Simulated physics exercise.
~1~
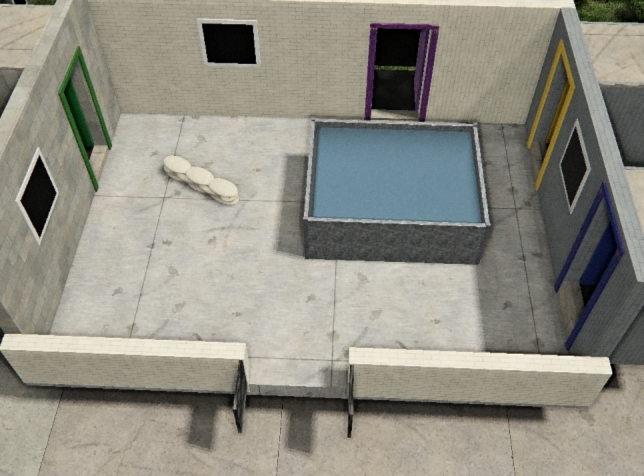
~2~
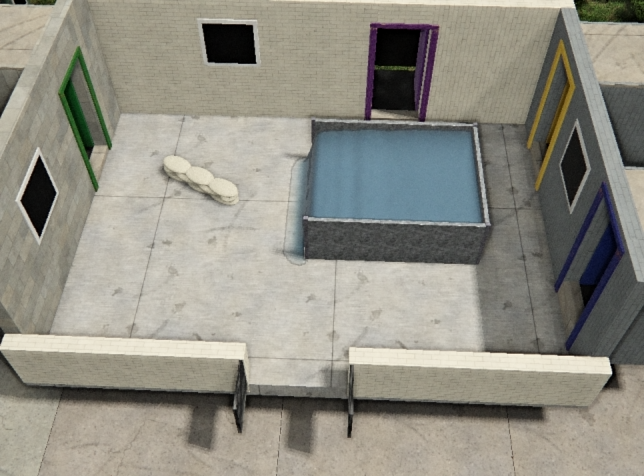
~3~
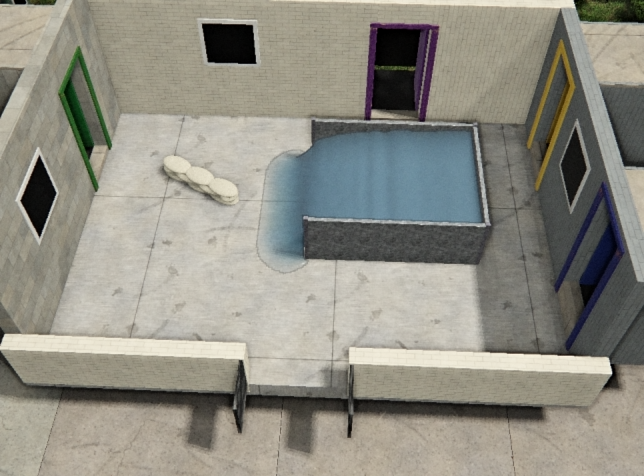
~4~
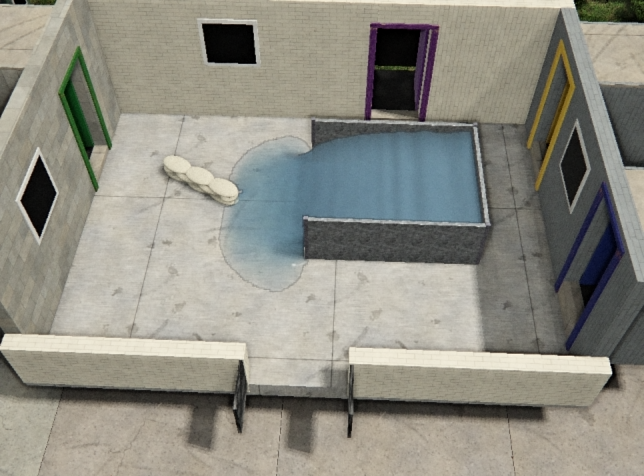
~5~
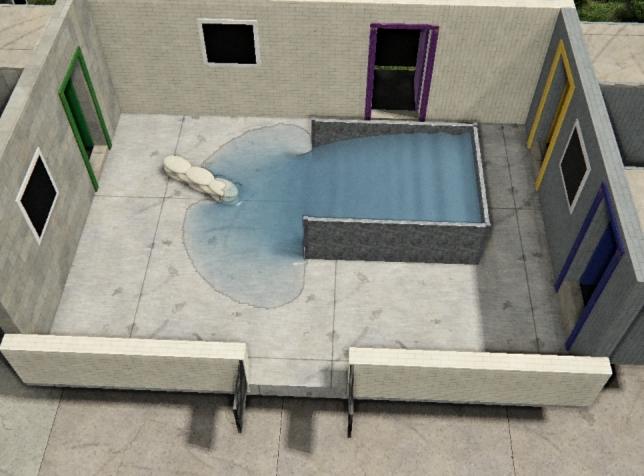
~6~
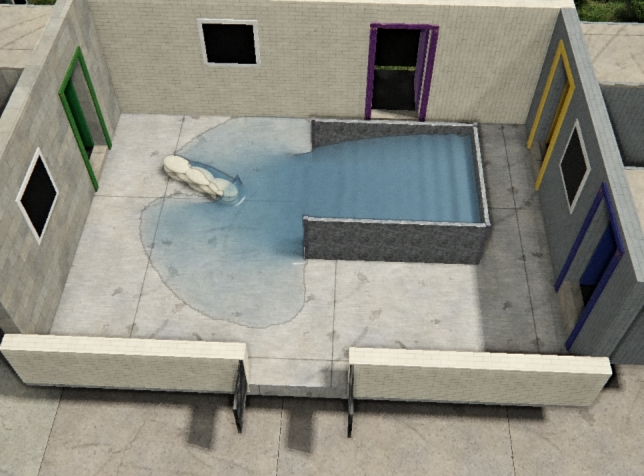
Water poured out of the open left side of a raised tank in a walled yard, spreading across the pale floor in a widening pool that washed around three round, cream-coloured blocks.
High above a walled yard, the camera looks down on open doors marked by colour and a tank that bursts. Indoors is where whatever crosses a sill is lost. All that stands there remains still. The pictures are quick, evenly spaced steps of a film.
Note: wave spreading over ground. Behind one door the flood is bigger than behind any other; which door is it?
It is the green door.
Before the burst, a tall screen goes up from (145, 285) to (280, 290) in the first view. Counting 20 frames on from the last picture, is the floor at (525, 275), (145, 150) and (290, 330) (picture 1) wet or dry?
Untouched; submerged; submerged.
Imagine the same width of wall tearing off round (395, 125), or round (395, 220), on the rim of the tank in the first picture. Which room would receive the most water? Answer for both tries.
The one in purple, then the green-painted one.
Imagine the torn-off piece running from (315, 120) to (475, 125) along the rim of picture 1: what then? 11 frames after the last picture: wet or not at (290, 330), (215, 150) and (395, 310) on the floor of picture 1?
The first spot is left untouched, the second is soaked through, the third is left untouched.
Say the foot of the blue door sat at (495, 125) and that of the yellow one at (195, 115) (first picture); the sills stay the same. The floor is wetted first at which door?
The yellow door.
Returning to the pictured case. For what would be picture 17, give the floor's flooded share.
The answer is around 50 per cent.
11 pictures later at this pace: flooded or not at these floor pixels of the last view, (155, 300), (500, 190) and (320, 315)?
Taking them one at a time, they come out soaked, high and dry, high and dry.
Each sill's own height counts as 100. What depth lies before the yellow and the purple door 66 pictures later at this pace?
About 90 and 170 %.
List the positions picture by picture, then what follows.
The first picture shows the water tank at (395, 173) is whole and still.
In the second picture, water pours out at (312, 192) and has run to (302, 262).
In the third picture, water pours out at (312, 195) and has run to (279, 267).
In the fourth picture, water pours out at (312, 197) and has run to (259, 282).
In the fifth picture, water pours out at (312, 197) and has run to (206, 274).
In the sixth picture, the front is at (145, 230), out from the gap at (312, 198).
A moment on, water covers 50 % of the floor; purple door not reached, blue door not reached, green door wet at the sill, nothing in, yellow door not reached.
Next, water covers 50 % of the floor; purple door not reached, blue door not reached, green door some in, yellow door not reached.
Then, water covers 55 % of the floor; purple door not reached, blue door not reached, green door a lot in, yellow door not reached.
Later, water covers 90 % of the floor; purple door wet at the sill, nothing in, blue door wet at the sill, nothing in, green door a lot in, yellow door wet at the sill, nothing in.
In the end, water covers 95 % of the floor; purple door a trickle in, blue door a trickle in, green door a lot in, yellow door wet at the sill, nothing in; the green door has let in the most.
